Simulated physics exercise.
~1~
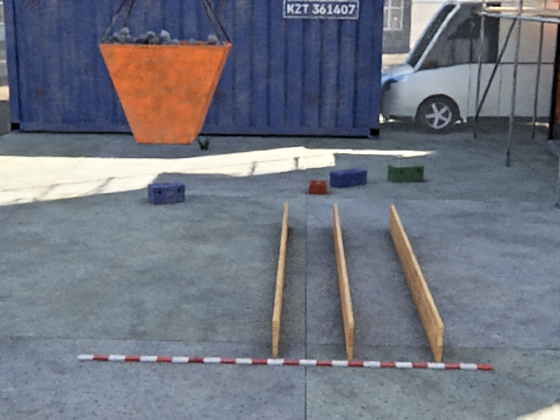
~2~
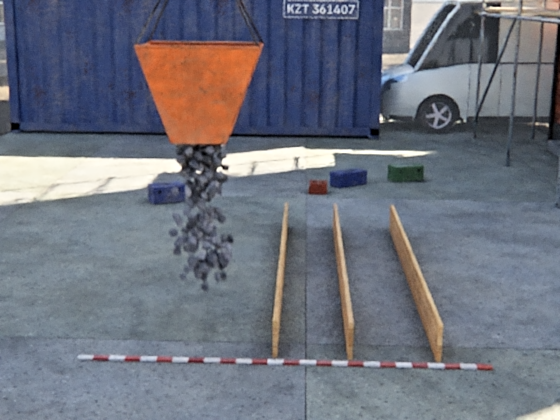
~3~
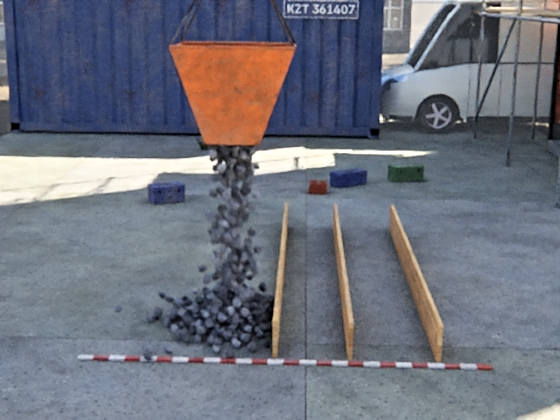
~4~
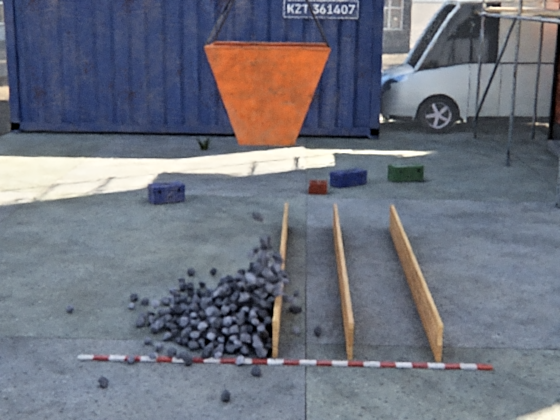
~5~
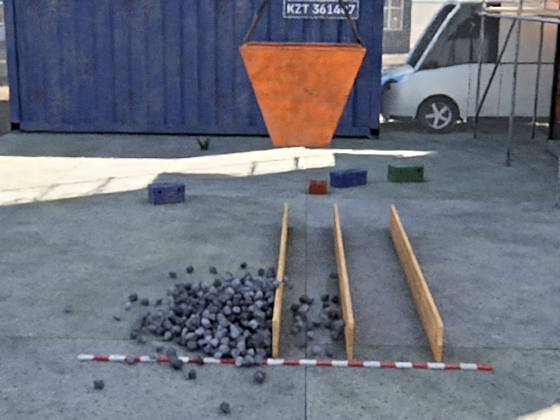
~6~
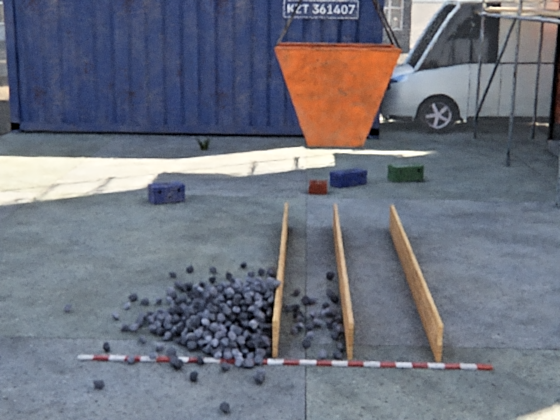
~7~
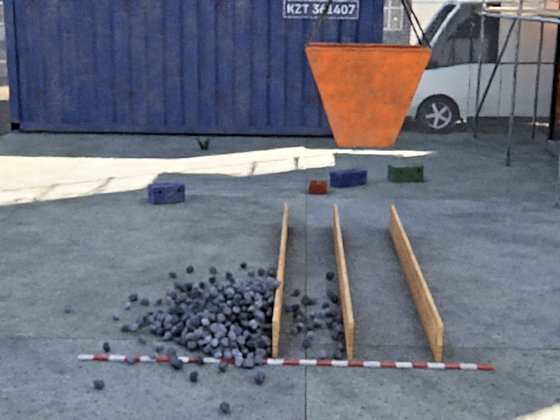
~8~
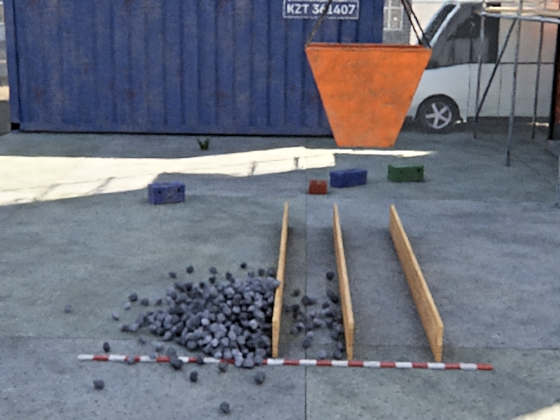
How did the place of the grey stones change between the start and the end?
At the start the stones were up in the orange skip, and by the end they lay on the ground, mostly in a heap left of the wooden boards with a few between the left and middle boards.
